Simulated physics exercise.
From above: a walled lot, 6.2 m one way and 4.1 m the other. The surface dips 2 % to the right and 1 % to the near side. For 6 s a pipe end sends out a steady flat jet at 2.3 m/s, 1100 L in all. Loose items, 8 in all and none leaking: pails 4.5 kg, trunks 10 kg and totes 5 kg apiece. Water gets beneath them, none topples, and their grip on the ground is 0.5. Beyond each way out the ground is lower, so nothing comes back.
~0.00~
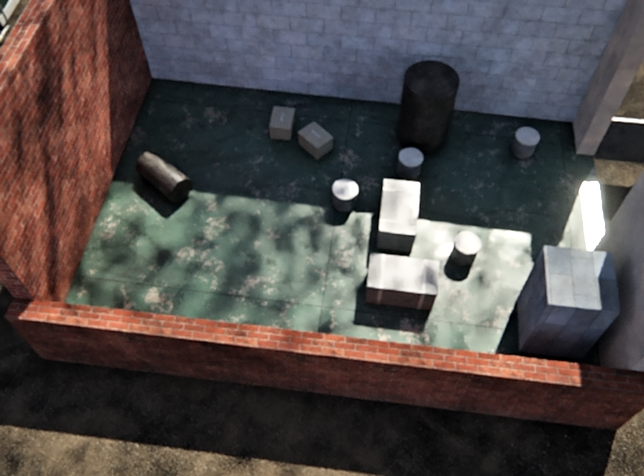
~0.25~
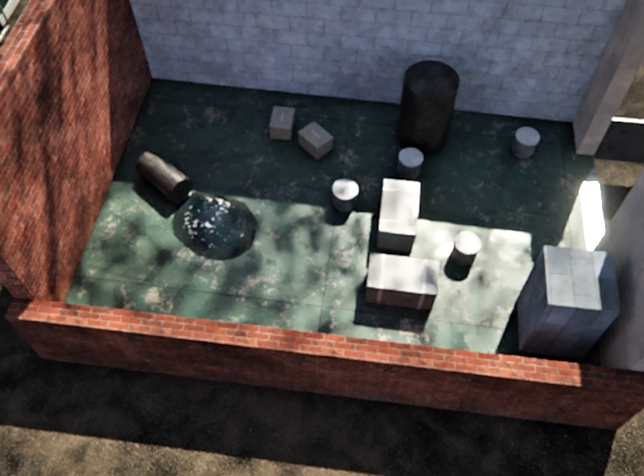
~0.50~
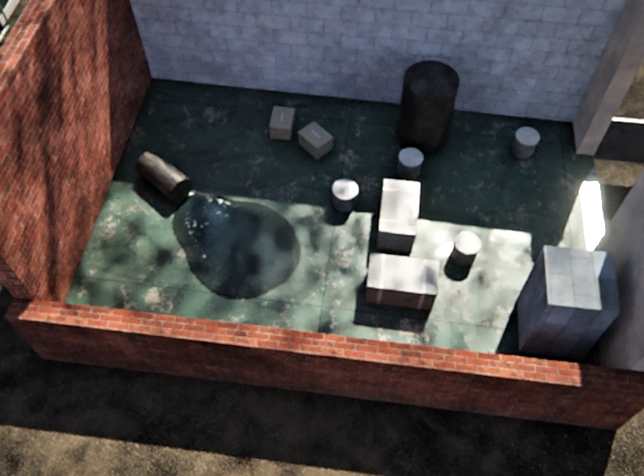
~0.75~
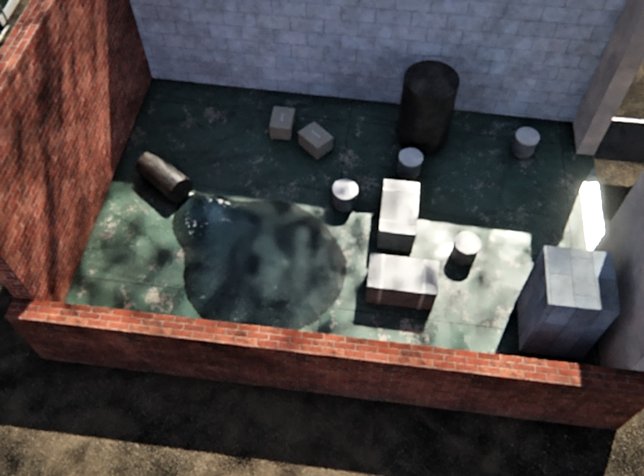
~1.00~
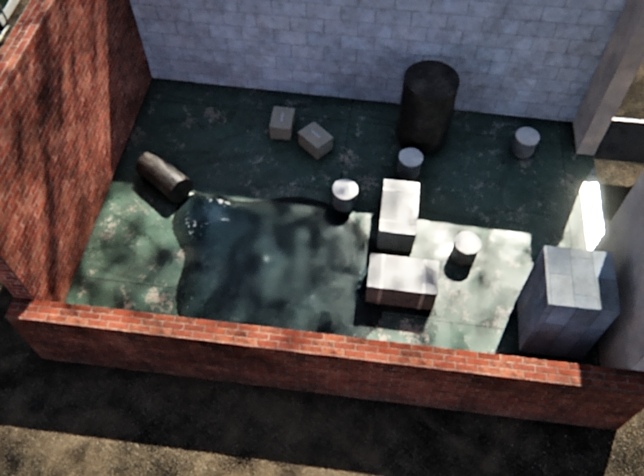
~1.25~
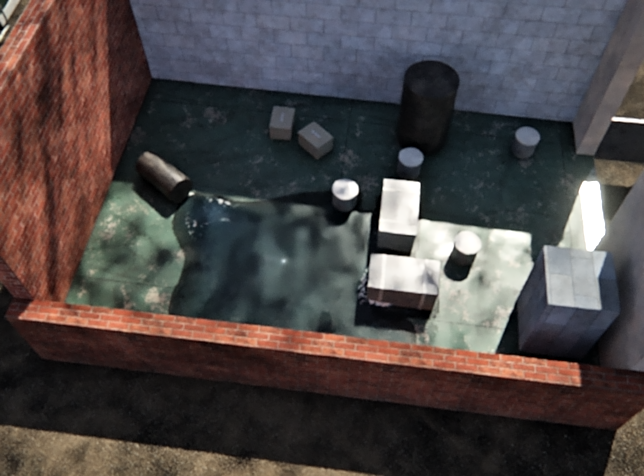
Water spreads from beside the dark cylinder across the walled floor to the pale boxes.
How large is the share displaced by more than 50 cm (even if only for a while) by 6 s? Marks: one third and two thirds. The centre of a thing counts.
It is from one to two thirds.
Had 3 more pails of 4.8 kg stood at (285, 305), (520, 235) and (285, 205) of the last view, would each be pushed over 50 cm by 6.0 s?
In turn: Over, more, under.
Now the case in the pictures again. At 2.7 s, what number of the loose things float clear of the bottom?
At that moment 1.
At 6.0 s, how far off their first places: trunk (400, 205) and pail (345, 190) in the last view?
In that order: 100 cm, 0 cm.
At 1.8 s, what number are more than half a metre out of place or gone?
0 of them.
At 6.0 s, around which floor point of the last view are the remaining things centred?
Around (422, 177).
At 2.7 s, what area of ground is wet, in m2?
Some 11.0 m2.
After 1.8 s 0 of 8 are over 50 cm from their spots; 0 afloat.
After 2.7 s 1 of 8 are over 50 cm from their spots; 1 afloat.
After 4.2 s 2 of 8 are over 50 cm from their spots; 2 afloat.
After 6.0 s 3 of 8 are over 50 cm from their spots, and 3 have been at some point; 1 afloat.
